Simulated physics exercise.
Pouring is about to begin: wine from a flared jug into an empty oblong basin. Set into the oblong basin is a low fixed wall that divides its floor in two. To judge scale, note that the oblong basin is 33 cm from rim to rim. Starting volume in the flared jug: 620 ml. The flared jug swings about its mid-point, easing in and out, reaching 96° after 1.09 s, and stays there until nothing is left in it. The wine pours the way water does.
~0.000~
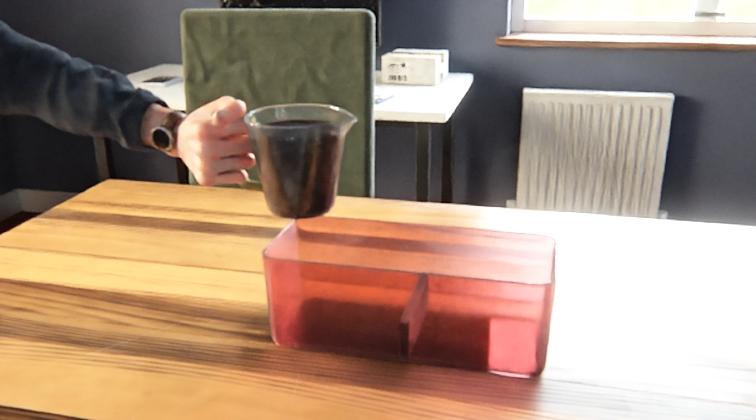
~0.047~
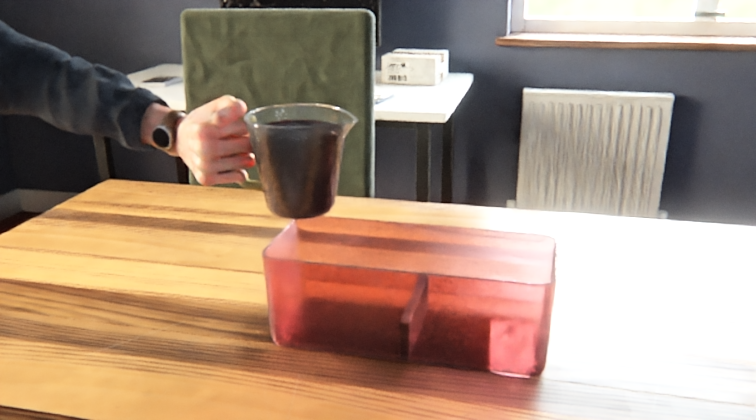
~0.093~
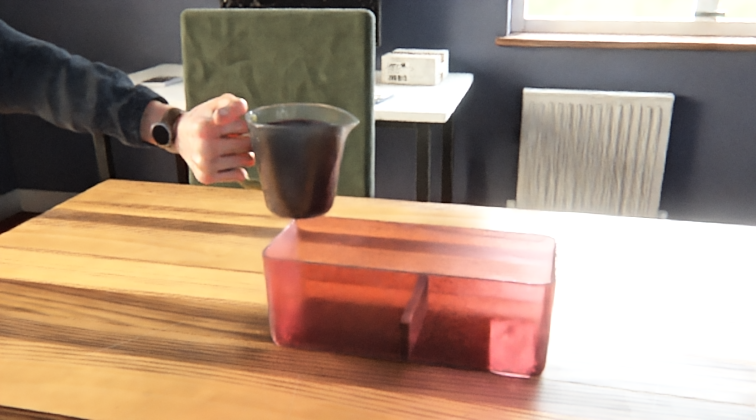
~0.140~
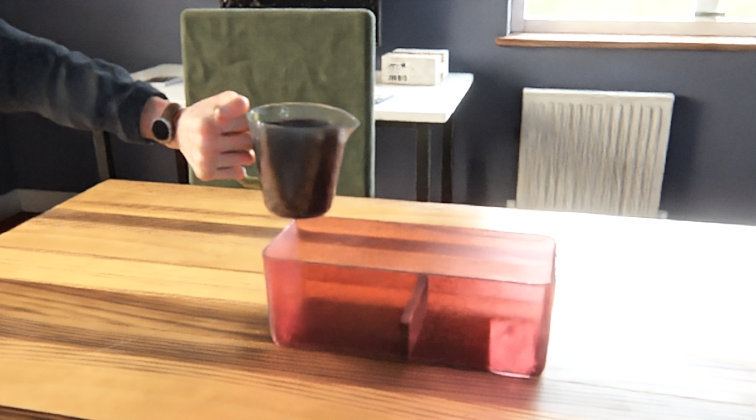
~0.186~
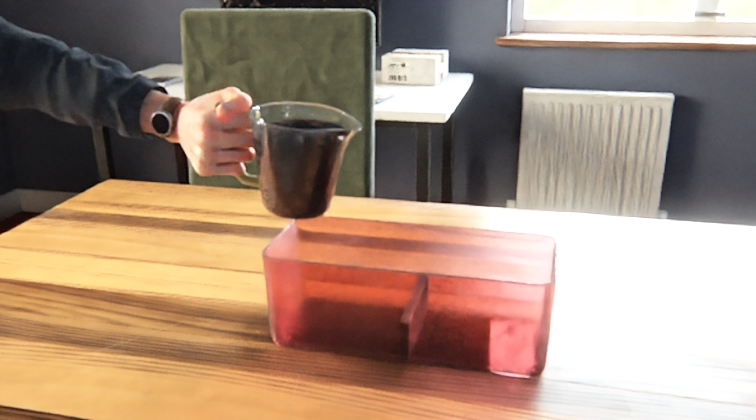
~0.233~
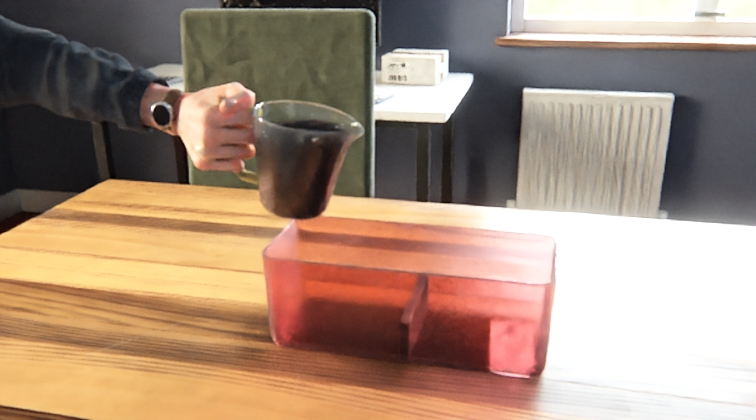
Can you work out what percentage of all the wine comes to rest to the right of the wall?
I would put it at 33 per cent.
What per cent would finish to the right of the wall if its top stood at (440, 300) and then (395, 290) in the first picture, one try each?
5 in a hundred, followed by 70 in a hundred.
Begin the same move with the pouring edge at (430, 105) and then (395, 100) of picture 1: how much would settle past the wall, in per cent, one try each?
95 then 95 %.
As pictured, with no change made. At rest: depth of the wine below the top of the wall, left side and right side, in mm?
The left comes to roughly 28 mm and the right to roughly 38 mm.
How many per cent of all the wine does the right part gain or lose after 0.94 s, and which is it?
A gain, roughly 2.
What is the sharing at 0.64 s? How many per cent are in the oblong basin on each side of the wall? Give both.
Left: Around 3. Right: Around 5.
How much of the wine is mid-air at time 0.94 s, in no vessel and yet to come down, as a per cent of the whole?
Close to 10 %.
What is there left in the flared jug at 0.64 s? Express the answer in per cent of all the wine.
I'd put it near 76 percent.
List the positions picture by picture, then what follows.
In the first picture, it leans 0°; its right rim is at (356, 120); the wine meets the walls at (257, 127) and (345, 131); the oblong basin's rim runs from (280, 236) to (556, 261); the wall's top is at (415, 298).
In the second picture, it leans 0°; its right rim is at (357, 120); the wine meets the walls at (257, 126) and (345, 132).
In the third picture, it leans 2°; its right rim is at (358, 122); the wine meets the walls at (258, 126) and (345, 132).
In the fourth picture, it leans 4°; its right rim is at (359, 124); the wine meets the walls at (259, 126) and (346, 133).
In the fifth picture, it leans 7°; its right rim is at (361, 128); the wine meets the walls at (261, 126) and (349, 134).
In the sixth picture, it leans 10°; its right rim is at (364, 132); the wine meets the walls at (263, 128) and (352, 135).
Then, 0.64 s in, the tilt is 61° and 76 per cent is still to pour, 3 is left of the wall and 5 right of it.
Then, 0.94 s in, the tilt is 92° and 25 per cent is still to pour, 33 is left of the wall and 31 right of it.
Then, 1.25 s in, the tilt is 96° and 2 per cent is still to pour, 64 is left of the wall and 32 right of it.
Then, 1.59 s in, the tilt is 96° and 0 per cent is still to pour, 66 is left of the wall and 33 right of it.
Finally, 66 per cent lies left of the wall, 33 right of it and 1 outside.
